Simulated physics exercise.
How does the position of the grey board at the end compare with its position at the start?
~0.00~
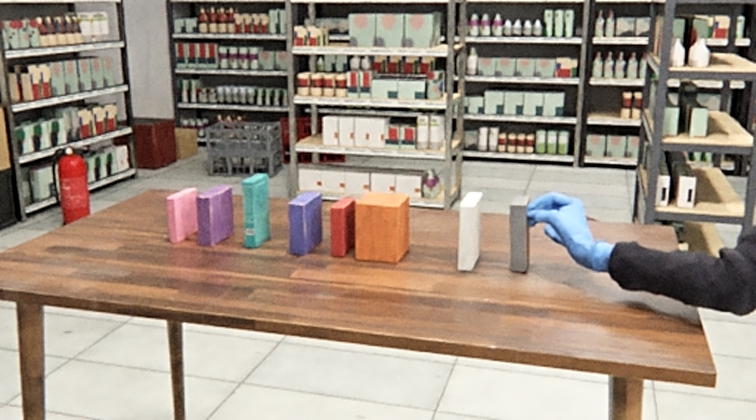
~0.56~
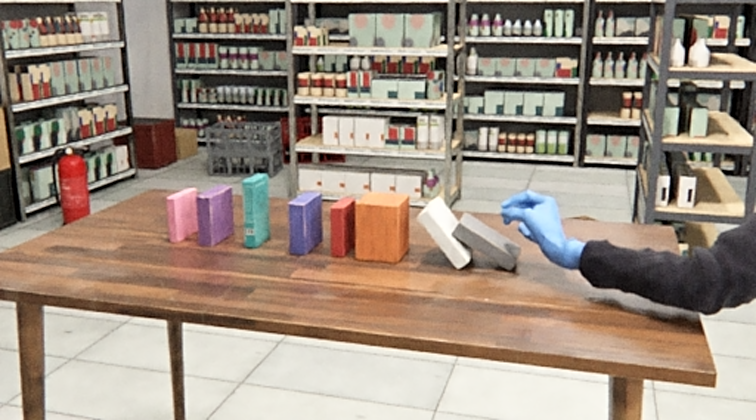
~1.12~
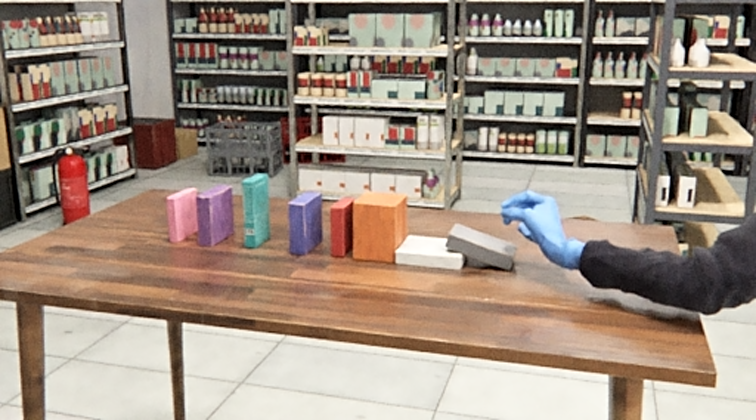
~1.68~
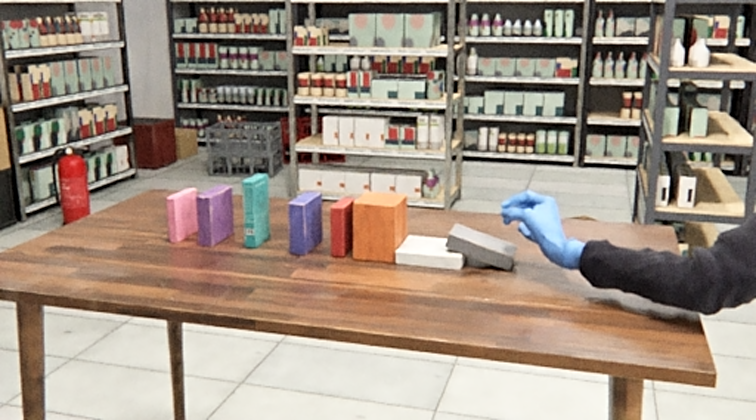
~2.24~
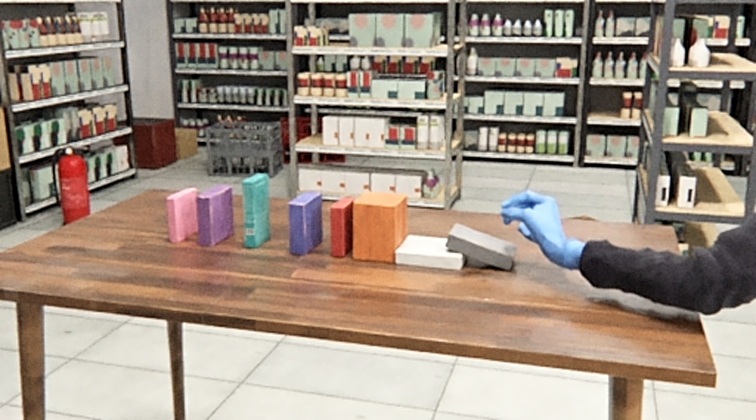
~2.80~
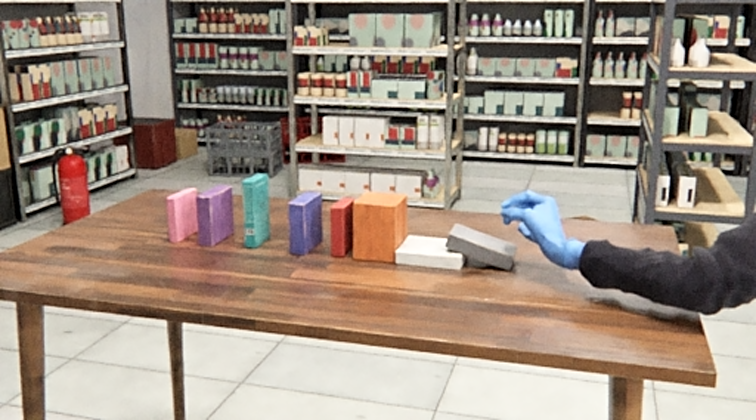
At the start the grey board stands upright on the table. By the end it is on its side, resting partly on the fallen white block.
On a wooden table, a gloved hand tips a grey board, which topples a white block.
